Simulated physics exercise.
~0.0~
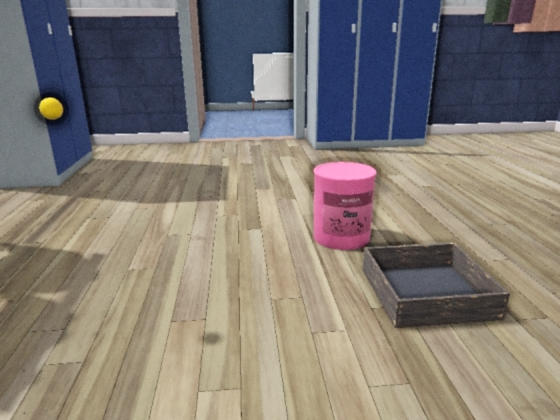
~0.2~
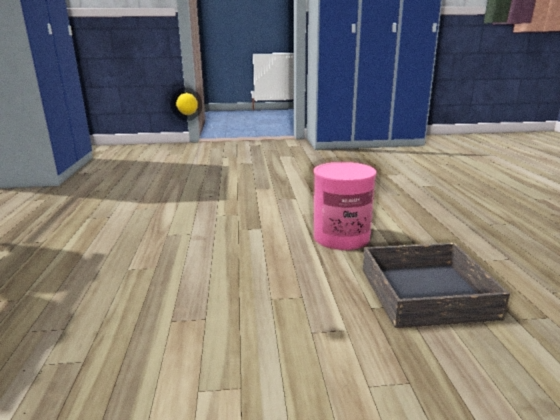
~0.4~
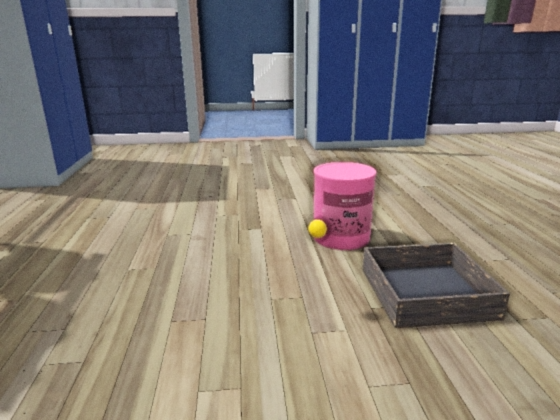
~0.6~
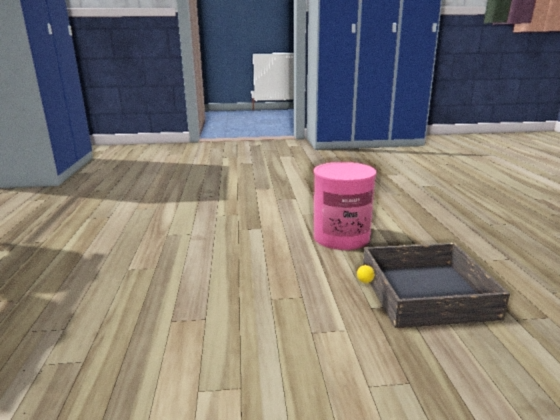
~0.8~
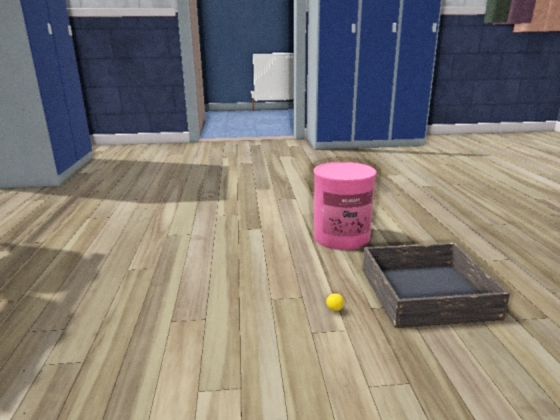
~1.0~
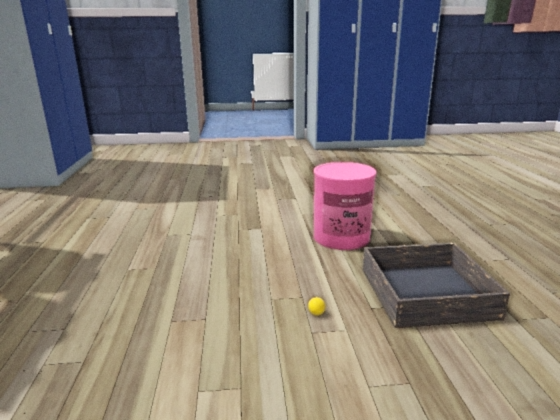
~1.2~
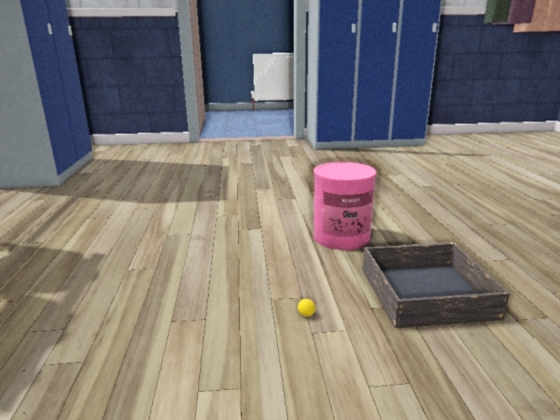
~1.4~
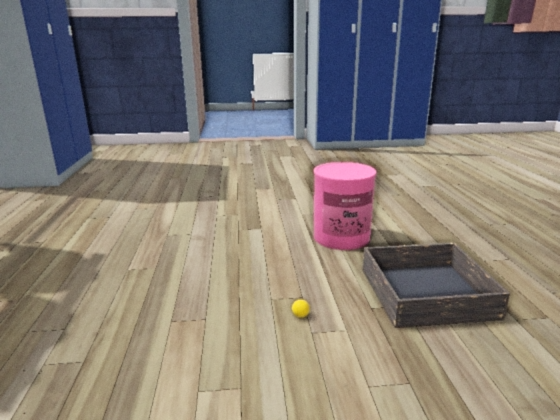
A small yellow ball flew in from the left toward an open box on the wooden floor, dropped past the front of a pink tub, reached the box's left edge, then moved back leftward and settled on the floor outside it.
